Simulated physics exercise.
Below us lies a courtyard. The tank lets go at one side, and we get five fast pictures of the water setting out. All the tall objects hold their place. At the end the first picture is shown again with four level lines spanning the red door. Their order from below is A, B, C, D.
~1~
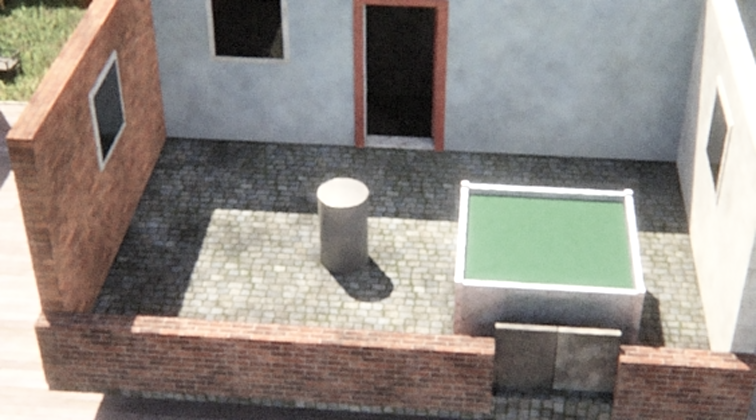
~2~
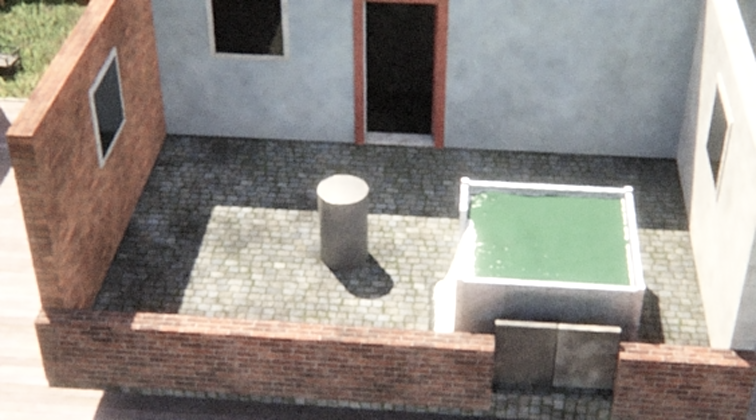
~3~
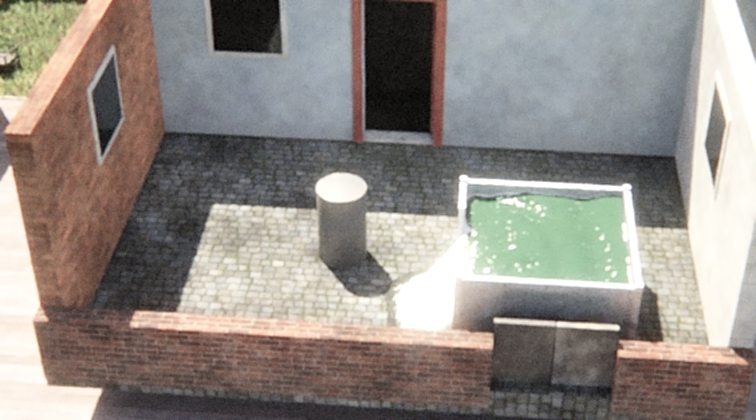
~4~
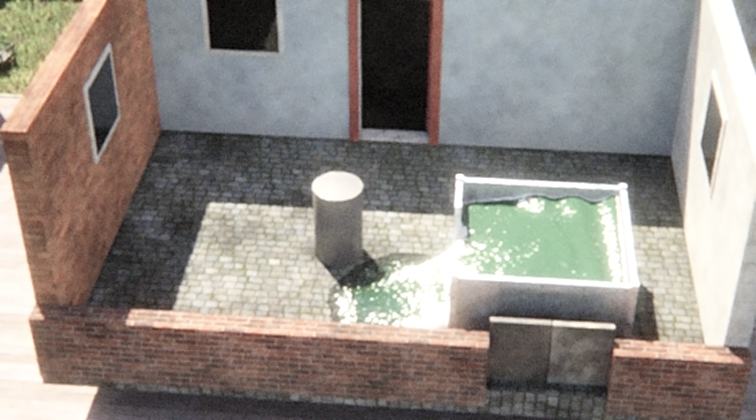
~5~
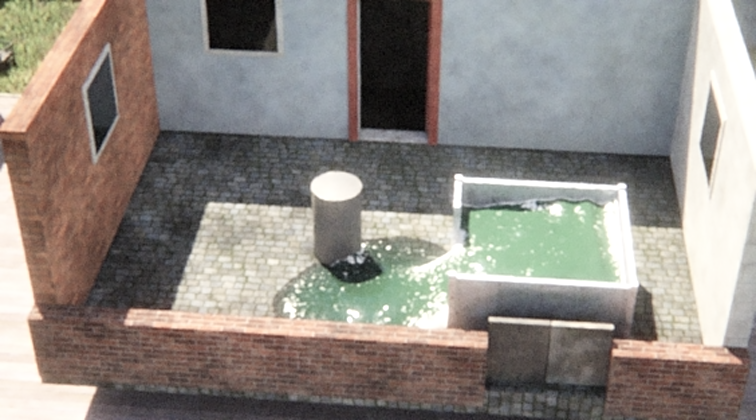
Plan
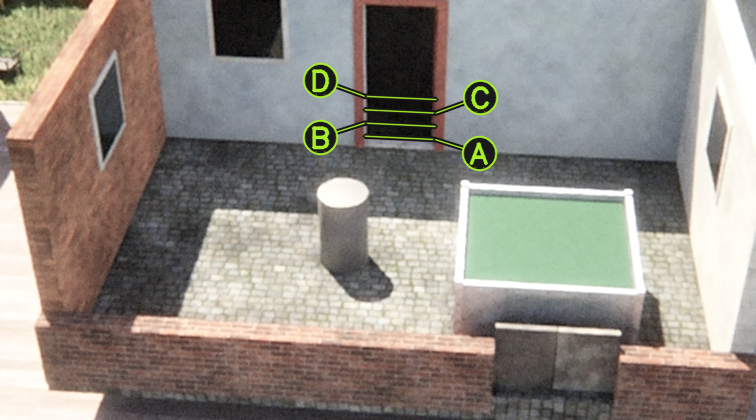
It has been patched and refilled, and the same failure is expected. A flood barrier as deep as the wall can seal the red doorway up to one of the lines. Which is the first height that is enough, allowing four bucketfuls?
Line A.
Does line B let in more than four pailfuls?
No.
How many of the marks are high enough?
All of the four.
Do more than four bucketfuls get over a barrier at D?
No.
On the marked copy, A at (399, 137); B at (400, 124); C at (400, 111); D at (400, 97); from the bottom up A, B, C, D.
For line A, nothing gets over.
For line B, nothing gets over.
For line C, nothing gets over.
For line D, nothing gets over.
